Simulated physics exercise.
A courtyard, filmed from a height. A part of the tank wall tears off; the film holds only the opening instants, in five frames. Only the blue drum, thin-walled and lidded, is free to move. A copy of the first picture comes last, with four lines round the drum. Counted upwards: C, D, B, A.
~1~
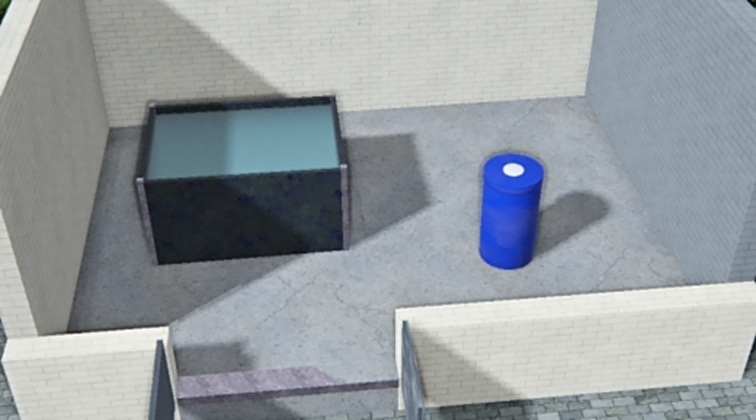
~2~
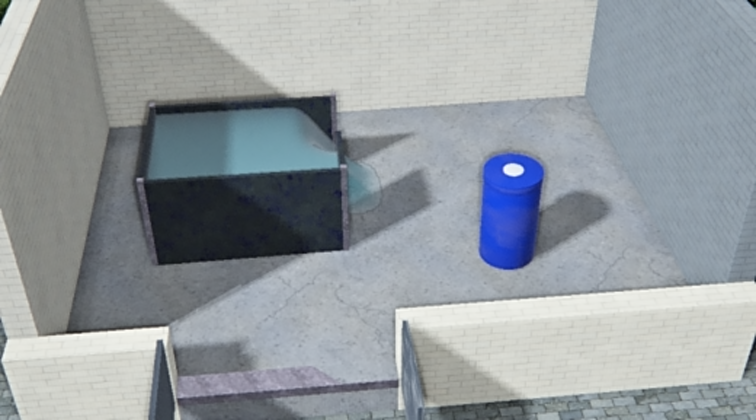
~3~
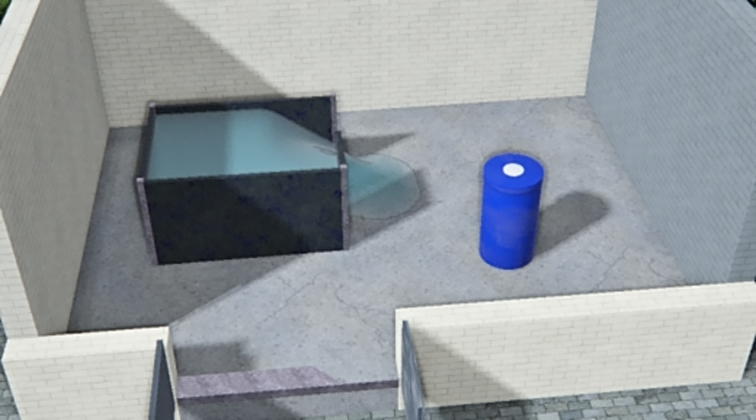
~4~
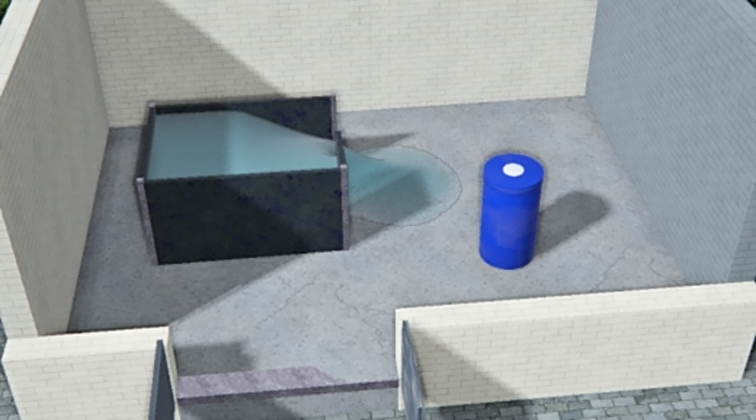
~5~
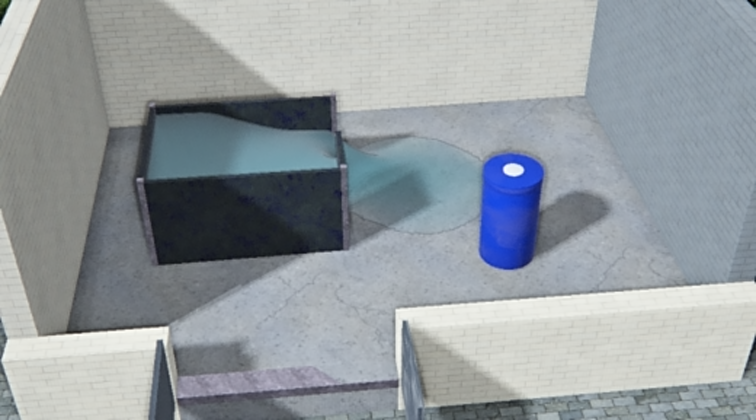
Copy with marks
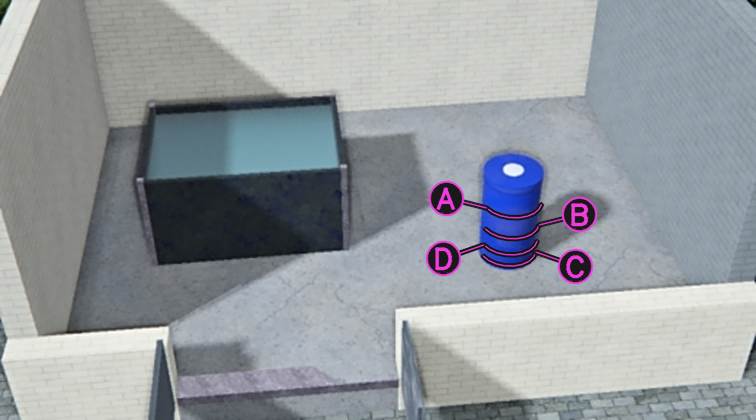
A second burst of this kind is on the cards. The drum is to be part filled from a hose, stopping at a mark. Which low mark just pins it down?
I would pick mark D.
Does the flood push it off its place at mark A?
No.
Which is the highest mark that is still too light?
C it is.
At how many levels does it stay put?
Three.
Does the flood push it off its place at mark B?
No, that is safe.
On the marked copy, A at (518, 217); B at (516, 238); C at (513, 265); D at (514, 254); from the bottom up C, D, B, A.
If A is chosen, it does not move.
If B is chosen, it does not move.
If C is chosen, it is pushed about 6 times its own width away.
If D is chosen, it does not move.
